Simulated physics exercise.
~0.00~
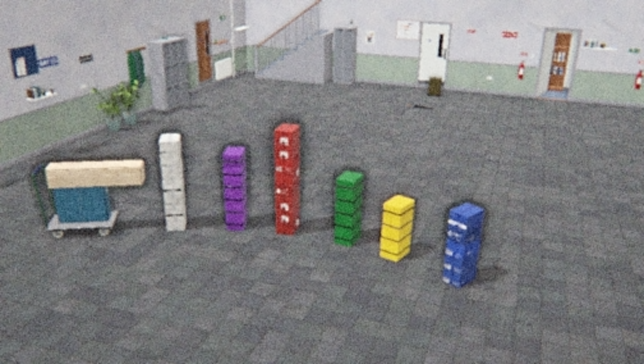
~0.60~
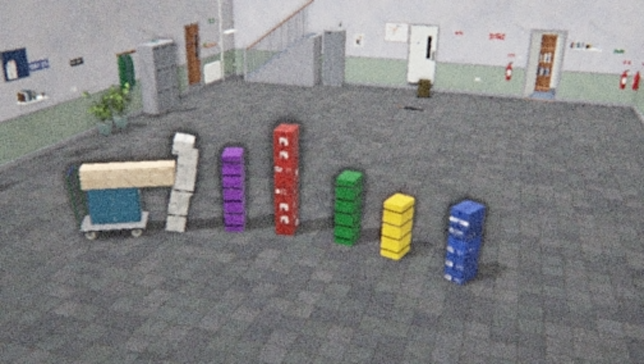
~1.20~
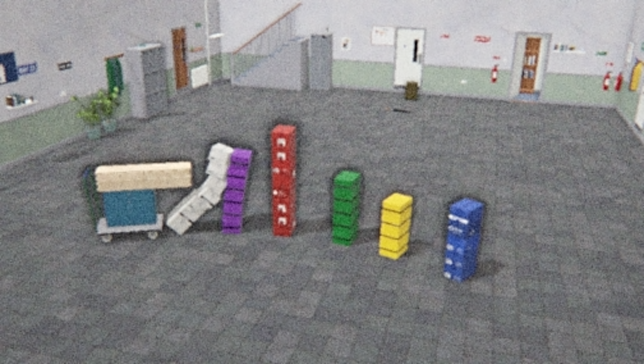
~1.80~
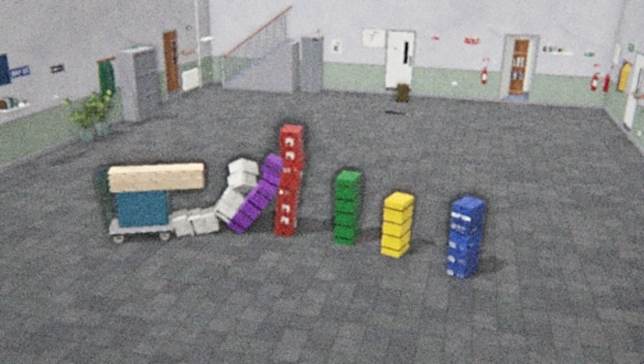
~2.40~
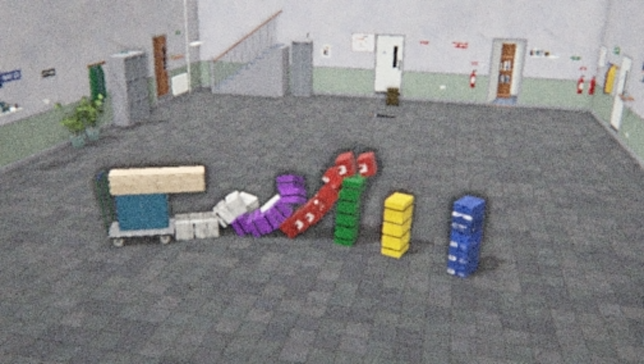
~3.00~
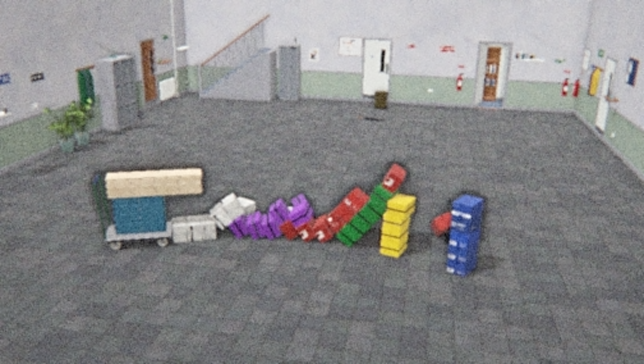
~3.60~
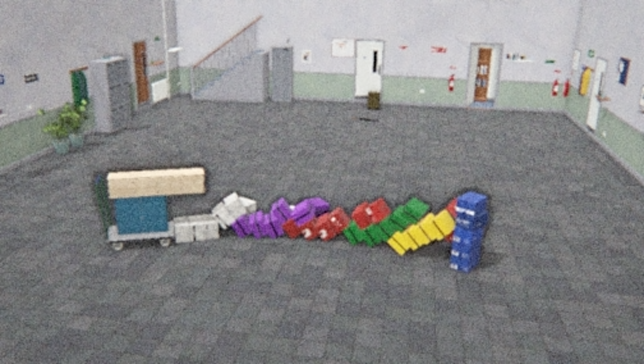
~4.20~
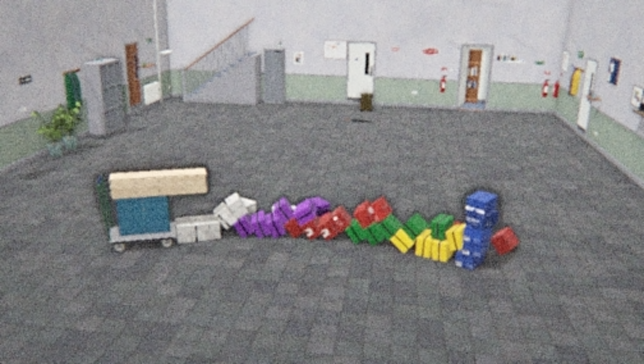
The footage shows a loaded trolley rolling right into a pale stack of cartons, which topples and sets the purple, red, green and yellow stacks falling rightward in turn, until they lie in a jumbled line against the blue stack, which stays standing, with a red carton beyond it.
